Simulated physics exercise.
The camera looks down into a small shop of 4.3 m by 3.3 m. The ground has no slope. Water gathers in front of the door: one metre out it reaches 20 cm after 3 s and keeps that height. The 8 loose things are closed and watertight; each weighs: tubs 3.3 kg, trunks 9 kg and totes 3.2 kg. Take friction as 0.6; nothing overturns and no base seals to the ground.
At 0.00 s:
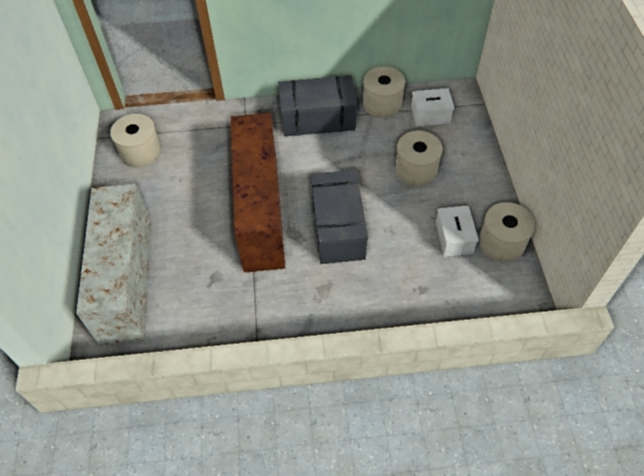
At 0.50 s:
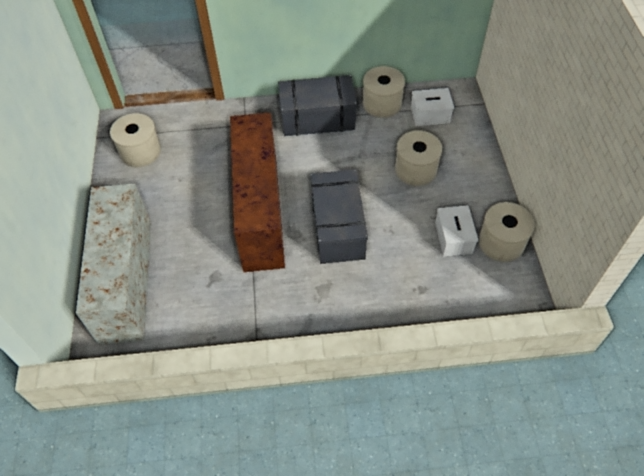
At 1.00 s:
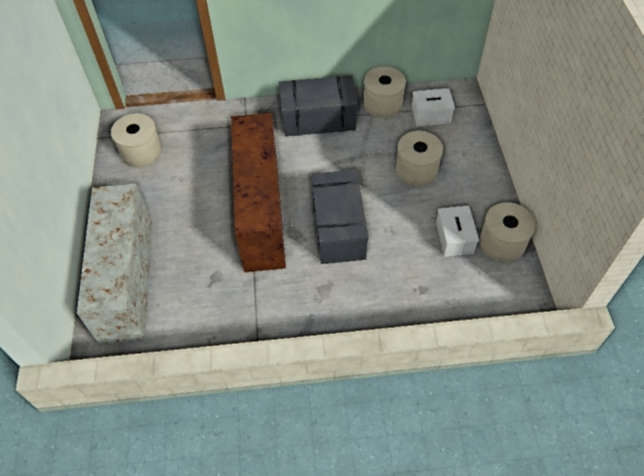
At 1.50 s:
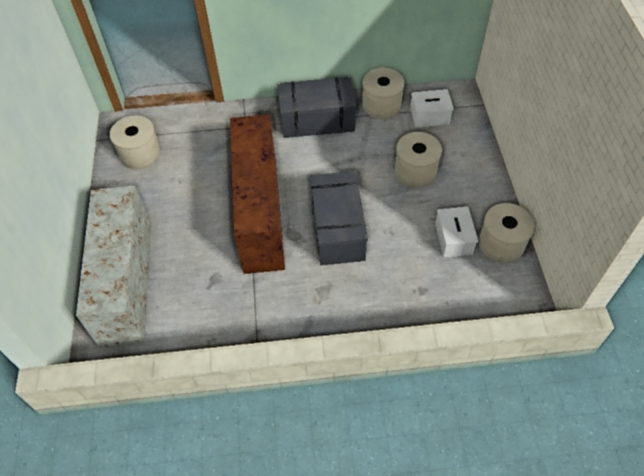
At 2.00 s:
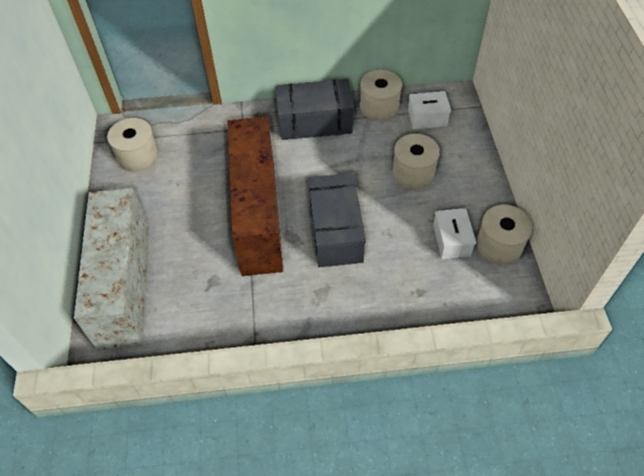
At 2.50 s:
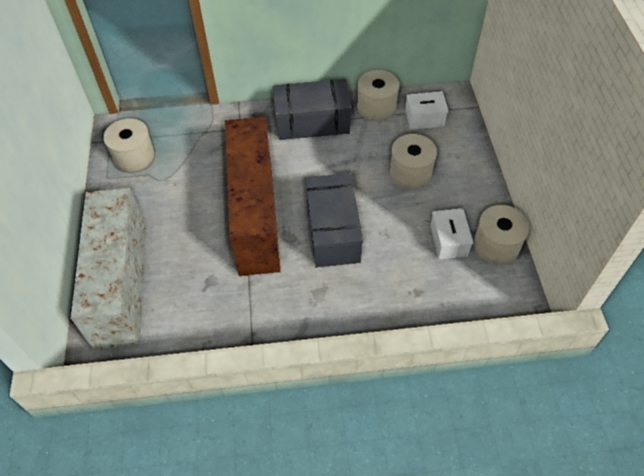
In a small walled room seen from above, the ground outside turned from grey to watery blue, then a thin sheet of water crept in through the doorway while the boxes and round tubs stayed put.
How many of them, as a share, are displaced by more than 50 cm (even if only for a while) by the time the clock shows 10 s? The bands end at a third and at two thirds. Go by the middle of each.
It is from one to two thirds.
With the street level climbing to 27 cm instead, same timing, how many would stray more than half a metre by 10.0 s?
In that case 4 of them.
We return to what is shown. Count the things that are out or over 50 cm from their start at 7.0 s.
1 of them.
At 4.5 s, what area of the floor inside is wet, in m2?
Some 5.5 m2.
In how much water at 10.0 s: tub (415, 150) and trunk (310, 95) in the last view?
Roughly 5 and 3 cm.
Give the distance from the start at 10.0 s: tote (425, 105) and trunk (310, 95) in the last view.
In that order: 10 cm, 5 cm.
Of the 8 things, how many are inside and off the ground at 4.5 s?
I count 1.
After 3.5 s 1 of 8 are over 50 cm from their spots; 1 afloat.
After 4.5 s 1 of 8 are over 50 cm from their spots; 1 afloat.
After 7.0 s 1 of 8 are over 50 cm from their spots; 1 afloat.
After 10.0 s 2 of 8 are over 50 cm from their spots, and 3 have been at some point; 4 afloat.
